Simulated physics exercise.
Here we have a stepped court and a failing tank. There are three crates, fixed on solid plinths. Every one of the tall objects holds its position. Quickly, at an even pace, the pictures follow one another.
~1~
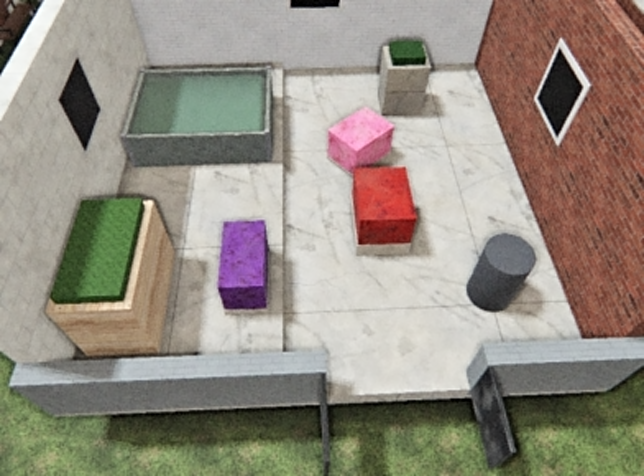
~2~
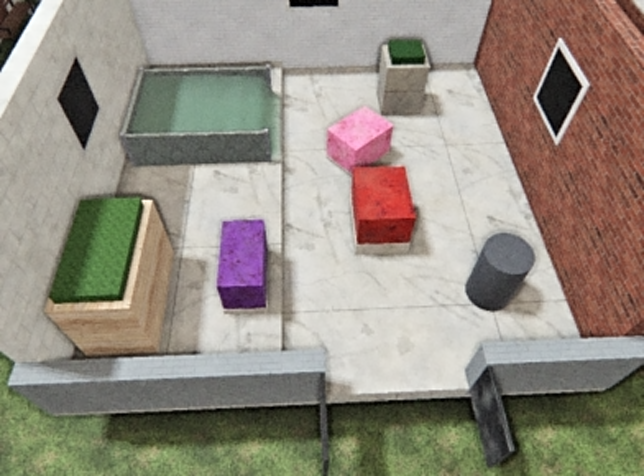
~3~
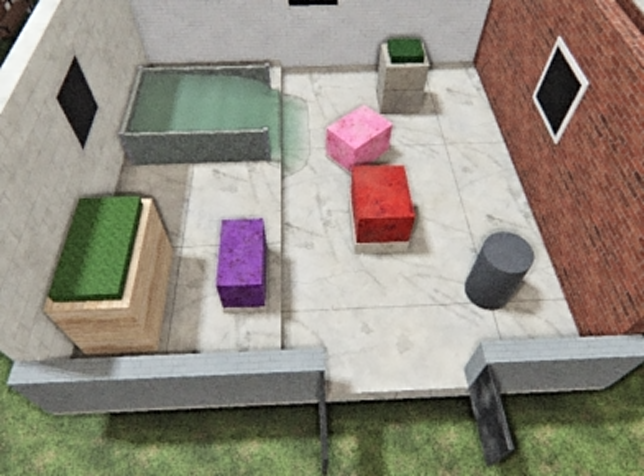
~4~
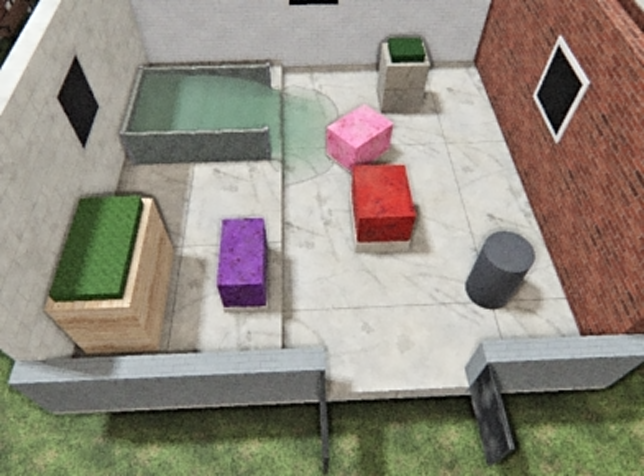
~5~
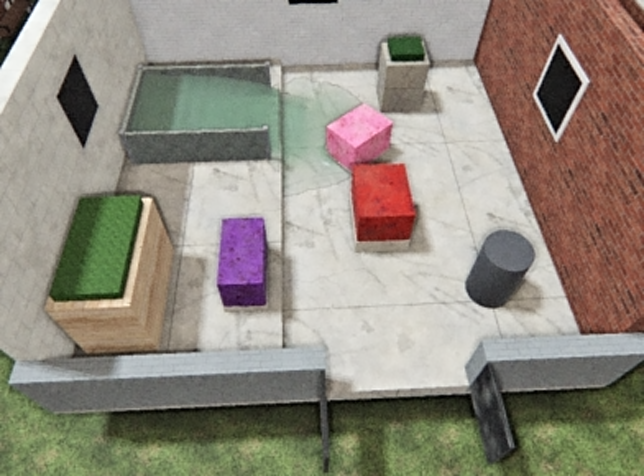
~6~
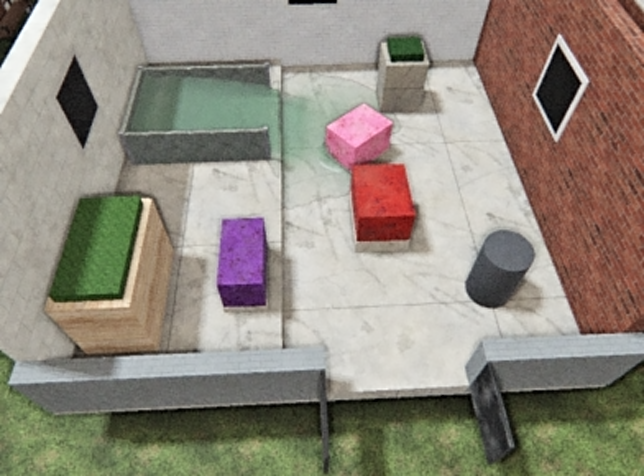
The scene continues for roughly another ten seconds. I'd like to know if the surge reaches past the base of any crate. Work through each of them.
The pink crate will be left wet. The purple crate will be left dry. The red crate will be left dry.
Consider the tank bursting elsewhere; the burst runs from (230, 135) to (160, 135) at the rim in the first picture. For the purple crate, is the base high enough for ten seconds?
As for purple crate, it gets flooded.
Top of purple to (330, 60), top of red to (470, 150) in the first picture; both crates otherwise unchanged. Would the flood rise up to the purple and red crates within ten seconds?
Result: Purple one is overtopped; red one avoids the flood.
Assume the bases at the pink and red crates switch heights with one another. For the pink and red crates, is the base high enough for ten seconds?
One by one: The pink one is topped; the red one ends up wet.
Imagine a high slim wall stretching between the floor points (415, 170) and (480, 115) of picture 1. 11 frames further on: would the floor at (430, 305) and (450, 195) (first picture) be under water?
Untouched, reached.
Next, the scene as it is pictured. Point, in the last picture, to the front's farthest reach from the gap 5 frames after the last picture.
Near (485, 108).
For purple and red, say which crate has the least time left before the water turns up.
That one is the one in red.
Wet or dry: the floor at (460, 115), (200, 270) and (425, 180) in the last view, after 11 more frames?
Going through them one by one, the first is waterlogged, the second spared and the third waterlogged.
A moment on, water covers 25 % of the floor; the pink crate water round its plinth, the purple crate not reached, the red crate water round its plinth.
Next, water covers 40 % of the floor; the pink crate water round its plinth, the purple crate not reached, the red crate water round its plinth.
Then, water covers 55 % of the floor; the pink crate water round its plinth, the purple crate not reached, the red crate water round its plinth.
Later, water covers 70 % of the floor; the pink crate water round its plinth, the purple crate not reached, the red crate water round its plinth.
In the end, water covers 70 % of the floor; the pink crate was topped, the purple crate stayed above the water, the red crate stayed above the water.
